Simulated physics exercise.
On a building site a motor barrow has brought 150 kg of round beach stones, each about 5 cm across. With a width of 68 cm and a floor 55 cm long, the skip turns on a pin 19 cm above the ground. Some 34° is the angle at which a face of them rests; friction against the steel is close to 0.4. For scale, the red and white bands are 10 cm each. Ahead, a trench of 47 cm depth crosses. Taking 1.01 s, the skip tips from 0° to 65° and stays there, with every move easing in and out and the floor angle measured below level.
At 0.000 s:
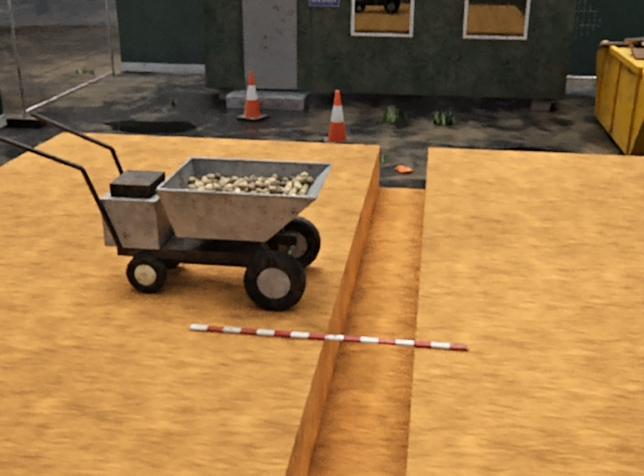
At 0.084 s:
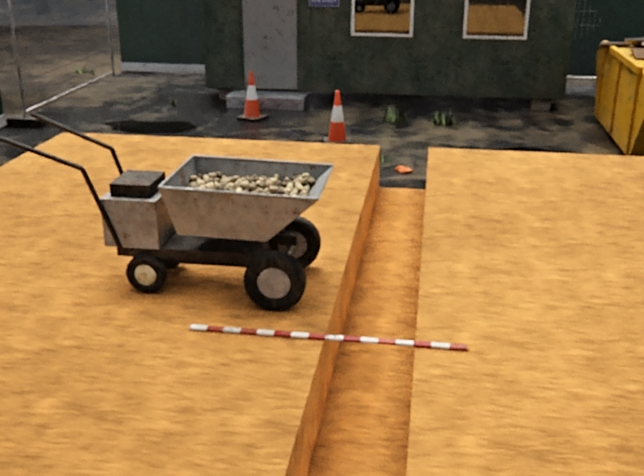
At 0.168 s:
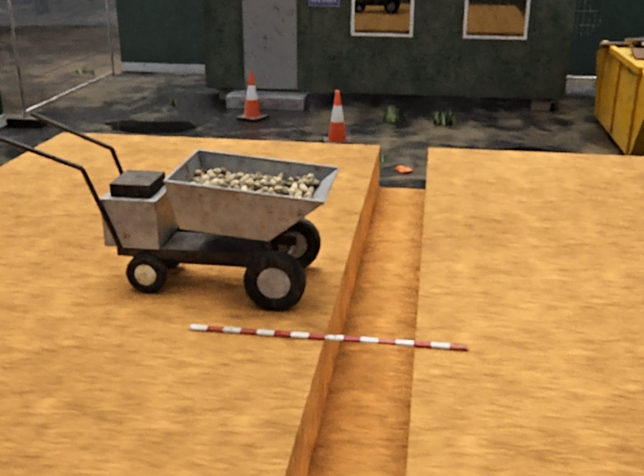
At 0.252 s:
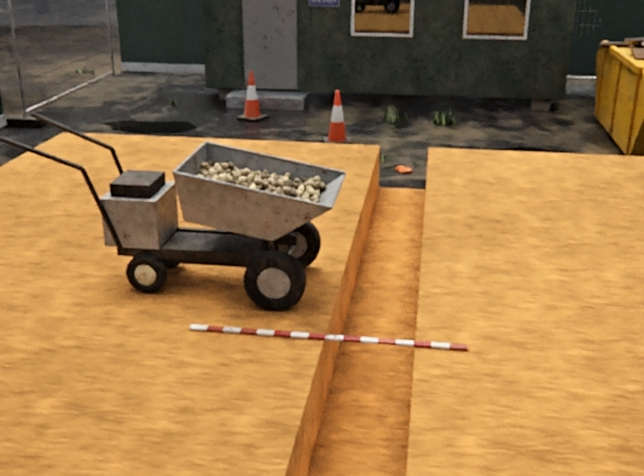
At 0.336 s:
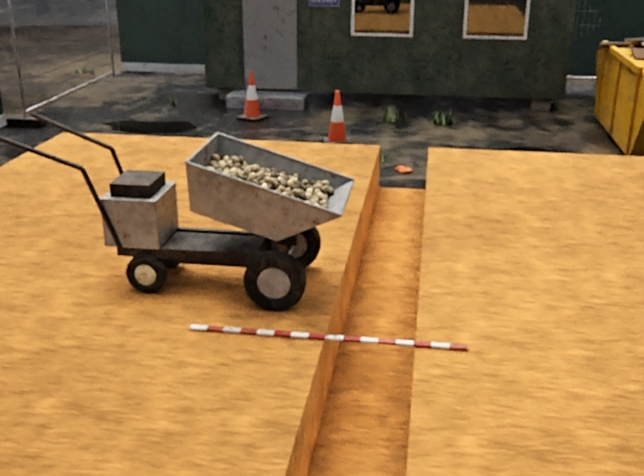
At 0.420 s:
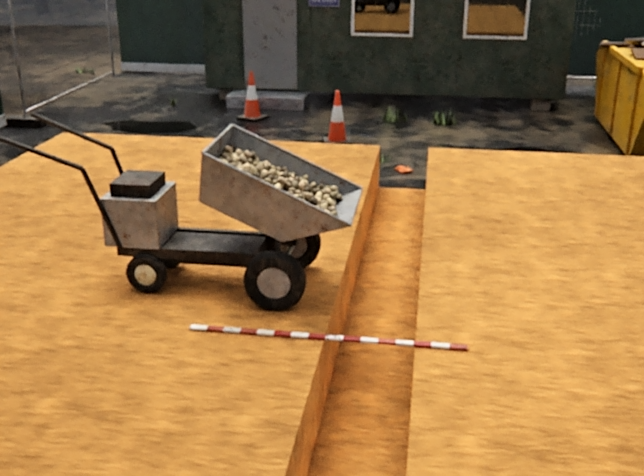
The grey skip of stones on the motor barrow tilts steadily down towards the right.
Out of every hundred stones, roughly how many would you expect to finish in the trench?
Close to 61 in every hundred.
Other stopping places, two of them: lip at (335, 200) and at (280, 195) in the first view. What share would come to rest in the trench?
About 35 and 100 per cent.
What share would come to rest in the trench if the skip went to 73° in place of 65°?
About 70 per cent would end up in the trench.
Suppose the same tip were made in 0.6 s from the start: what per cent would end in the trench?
50 %.
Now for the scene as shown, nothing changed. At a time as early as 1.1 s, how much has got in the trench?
I'd say near 25 per cent at that time.
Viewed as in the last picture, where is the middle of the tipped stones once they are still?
Roughly at (406, 347).
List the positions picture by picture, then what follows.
The first picture shows lip at (316, 198), floor tilted 0°, highest stones at (266, 182).
In the second picture, the skip is at 1°, its lip at (318, 199); the top of the load is at (263, 181); the stones move at 0.2 m/s on average.
The third picture shows lip at (324, 203), floor tilted 5°, highest stones at (223, 177); the stones move at 0.5 m/s on average.
The fourth picture shows lip at (332, 208), floor tilted 10°, highest stones at (219, 170); the stones move at 0.6 m/s on average.
In the fifth picture, the skip is at 17°, its lip at (342, 216); the top of the load is at (223, 162); the stones move at 0.8 m/s on average.
The sixth picture shows lip at (351, 225), floor tilted 24°, highest stones at (231, 155); the stones move at 0.8 m/s on average.
After 0.8 s the floor is at 55°; 100 % in the skip; the foremost stones are at (371, 244).
After 1.1 s the floor is at 65°; 68 % in the skip, 25 % in the trench, 7 % past the trench; the foremost stones are at (438, 301).
After 1.5 s the floor is at 65°; 20 % in the skip, 43 % in the trench, 37 % past the trench; the foremost stones are at (536, 301).
After 3.4 s the floor is at 65°; 0 % in the skip, 61 % in the trench, 39 % past the trench; the foremost stones are at (643, 298).
